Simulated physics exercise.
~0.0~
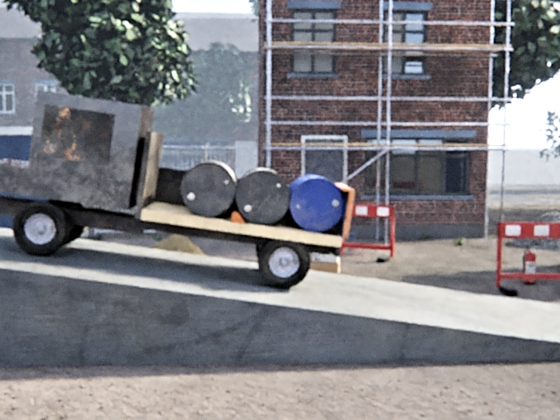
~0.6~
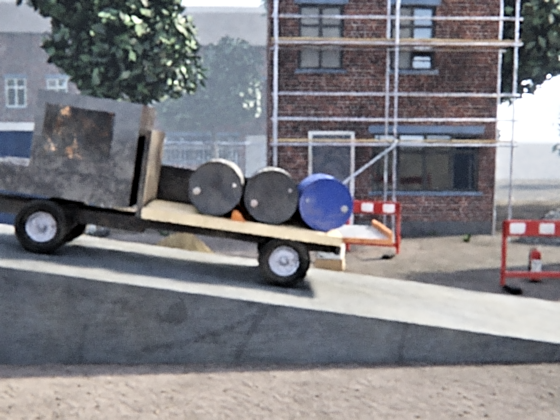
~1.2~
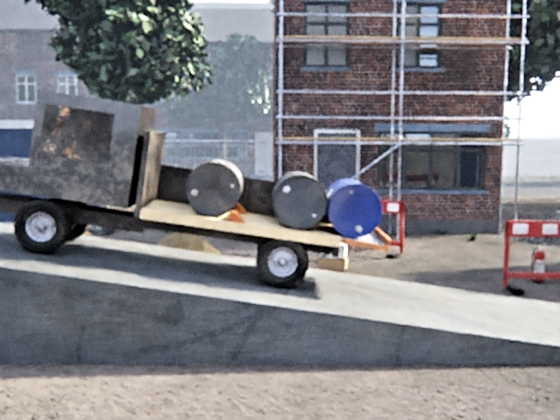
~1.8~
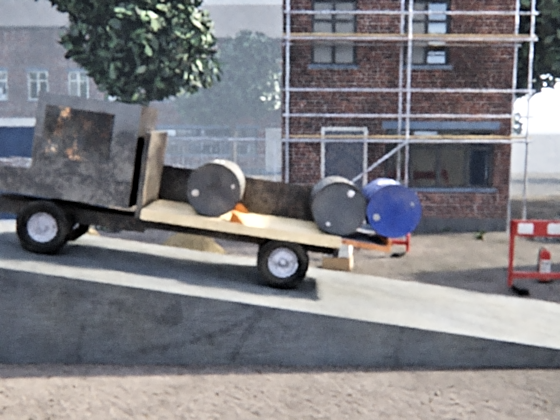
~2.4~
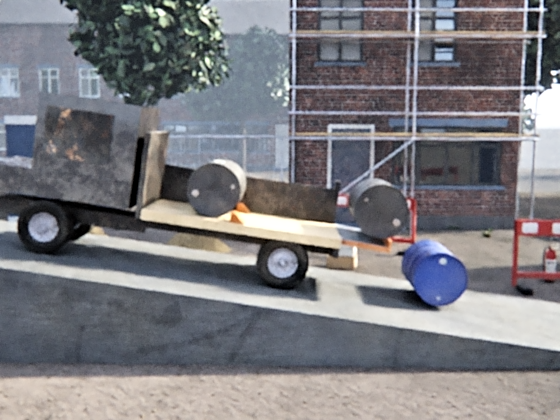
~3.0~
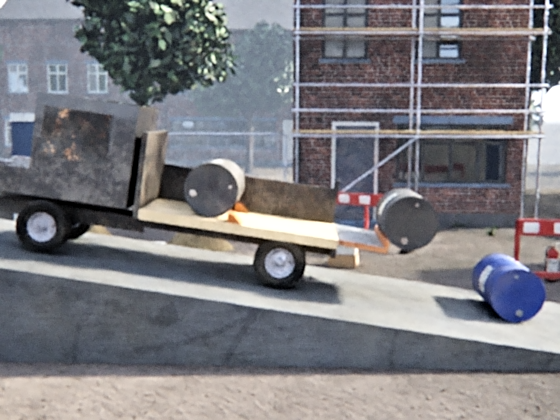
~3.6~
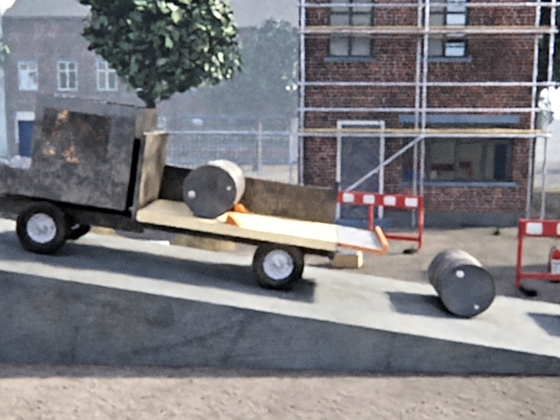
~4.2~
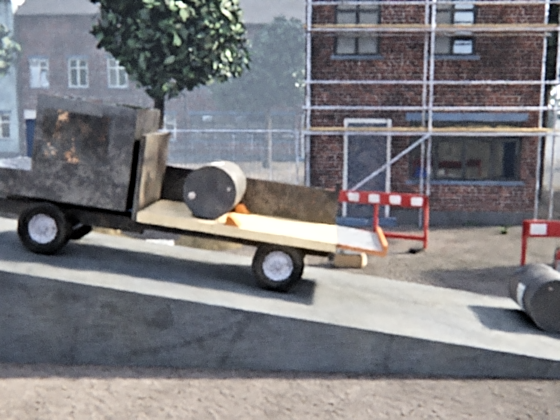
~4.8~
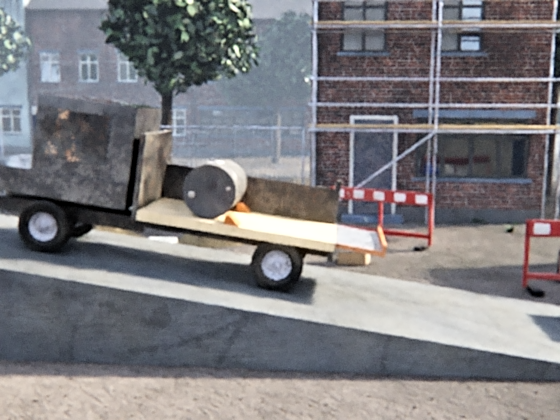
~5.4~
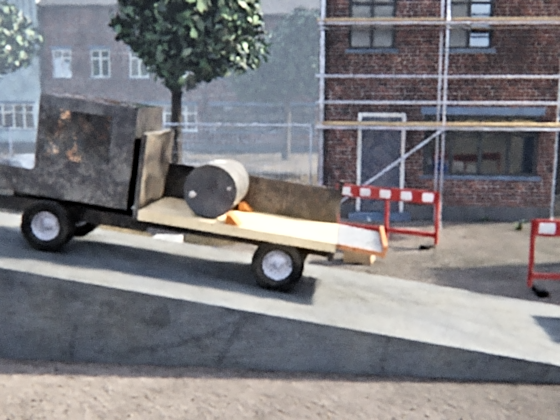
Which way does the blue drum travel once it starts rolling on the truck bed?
The blue drum moves to the right, rolling over the lowered tailgate and dropping onto the slope.
